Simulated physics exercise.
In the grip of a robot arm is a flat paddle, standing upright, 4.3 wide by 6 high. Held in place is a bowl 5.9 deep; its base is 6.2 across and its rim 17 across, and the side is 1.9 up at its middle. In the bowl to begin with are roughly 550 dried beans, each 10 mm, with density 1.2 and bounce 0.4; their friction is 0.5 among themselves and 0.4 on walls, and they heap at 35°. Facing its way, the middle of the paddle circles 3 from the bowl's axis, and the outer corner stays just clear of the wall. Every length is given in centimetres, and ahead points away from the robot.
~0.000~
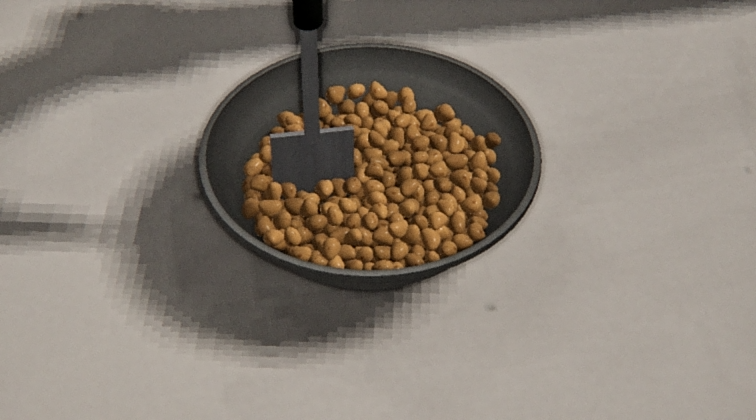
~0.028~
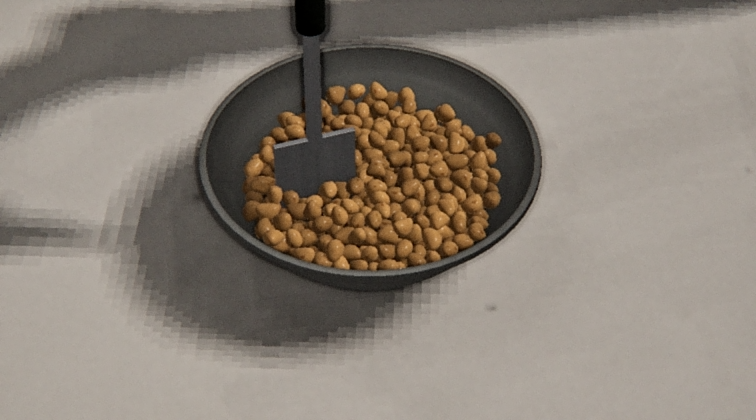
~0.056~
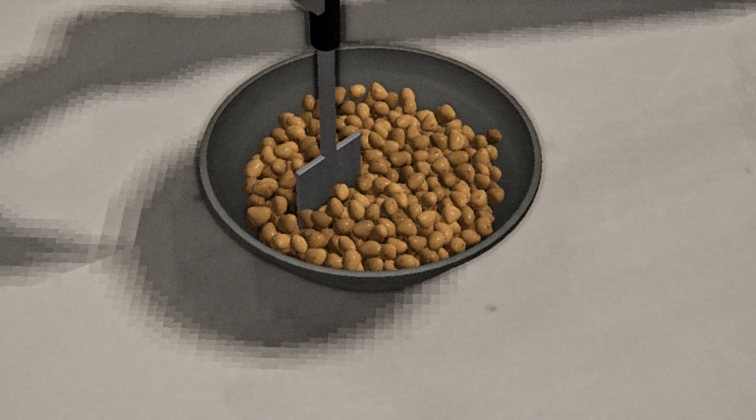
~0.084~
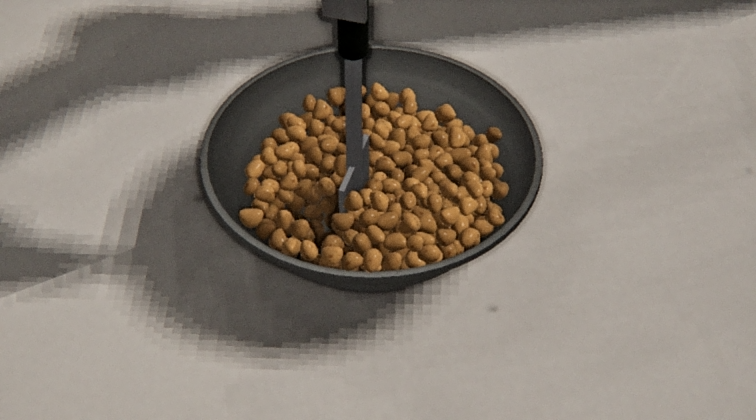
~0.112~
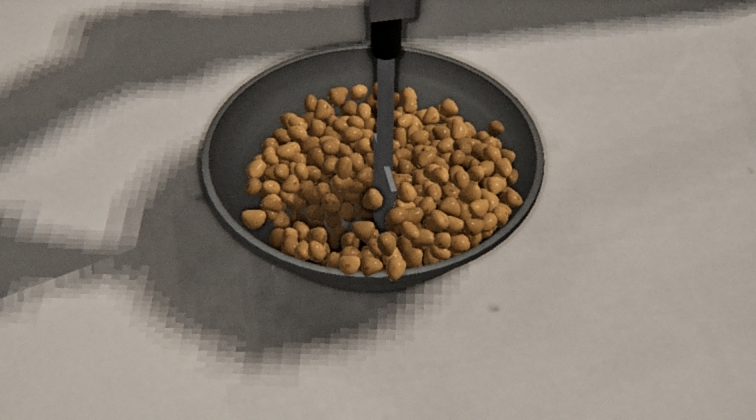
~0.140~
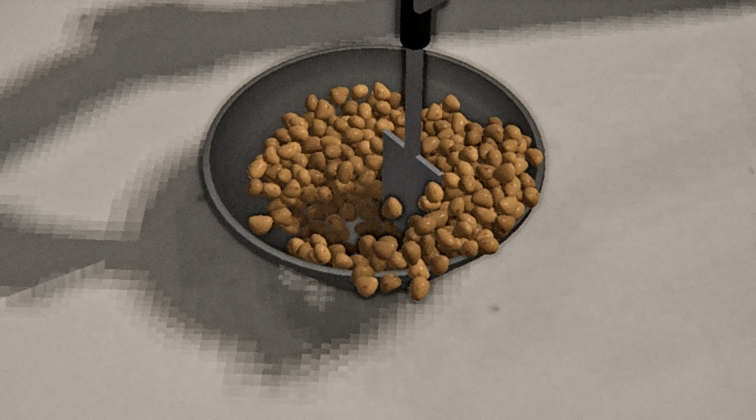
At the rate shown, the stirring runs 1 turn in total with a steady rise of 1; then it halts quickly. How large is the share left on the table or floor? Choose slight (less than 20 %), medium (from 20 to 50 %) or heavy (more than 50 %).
The share is medium.
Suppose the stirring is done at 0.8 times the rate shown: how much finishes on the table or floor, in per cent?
It would come to around 25 percent.
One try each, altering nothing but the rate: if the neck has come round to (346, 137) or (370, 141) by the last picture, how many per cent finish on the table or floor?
So, roughly 10 percent the first time and 20 percent the second.
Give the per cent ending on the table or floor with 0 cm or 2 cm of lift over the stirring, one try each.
Estimates: 40 % and 30 %.
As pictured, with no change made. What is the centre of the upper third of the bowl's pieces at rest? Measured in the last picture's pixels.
Looks like roughly (322, 215) to me.
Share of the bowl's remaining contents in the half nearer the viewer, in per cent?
Some 55 per cent.
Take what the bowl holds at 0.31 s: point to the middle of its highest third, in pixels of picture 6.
Centre estimate: (299, 104).
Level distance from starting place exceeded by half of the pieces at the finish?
I'd put it at roughly 6 centimetres.
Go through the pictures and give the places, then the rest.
In the first picture, paddle neck at (311, 109), 0° round; upper third of the load around (376, 173), from x 250 to 490, top at y 90; 548 in the bowl.
In the second picture, paddle neck at (314, 115), 10° round; upper third of the load around (372, 177), from x 250 to 490, top at y 90.
In the third picture, paddle neck at (328, 130), 36° round; upper third of the load around (378, 198), from x 250 to 495, top at y 90.
In the fourth picture, paddle neck at (354, 139), 64° round; upper third of the load around (392, 205), from x 250 to 500, top at y 95.
In the fifth picture, paddle neck at (385, 139), 93° round; upper third of the load around (428, 199), from x 255 to 510, top at y 95; 545 in the bowl, 3 in flight or on the tool.
In the sixth picture, paddle neck at (413, 129), 121° round; upper third of the load around (455, 190), from x 255 to 535, top at y 90; 533 in the bowl, 15 in flight or on the tool.
By 0.23 s, 208° round, highest piece 9 above the table; 467 in the bowl, 8 on the table or floor, 73 in flight or on the tool.
By 0.31 s, 296° round, highest piece 10 above the table; 415 in the bowl, 81 on the table or floor, 52 in flight or on the tool.
By 0.56 s, 0° round, highest piece 7 above the table; 365 in the bowl, 181 on the table or floor, 2 in flight or on the tool.
By 1.26 s, 0° round, highest piece 6 above the table; 364 in the bowl, 184 on the table or floor.
Final count, 364 in the bowl, 184 on the table or floor. That is 34 % on the table or floor.
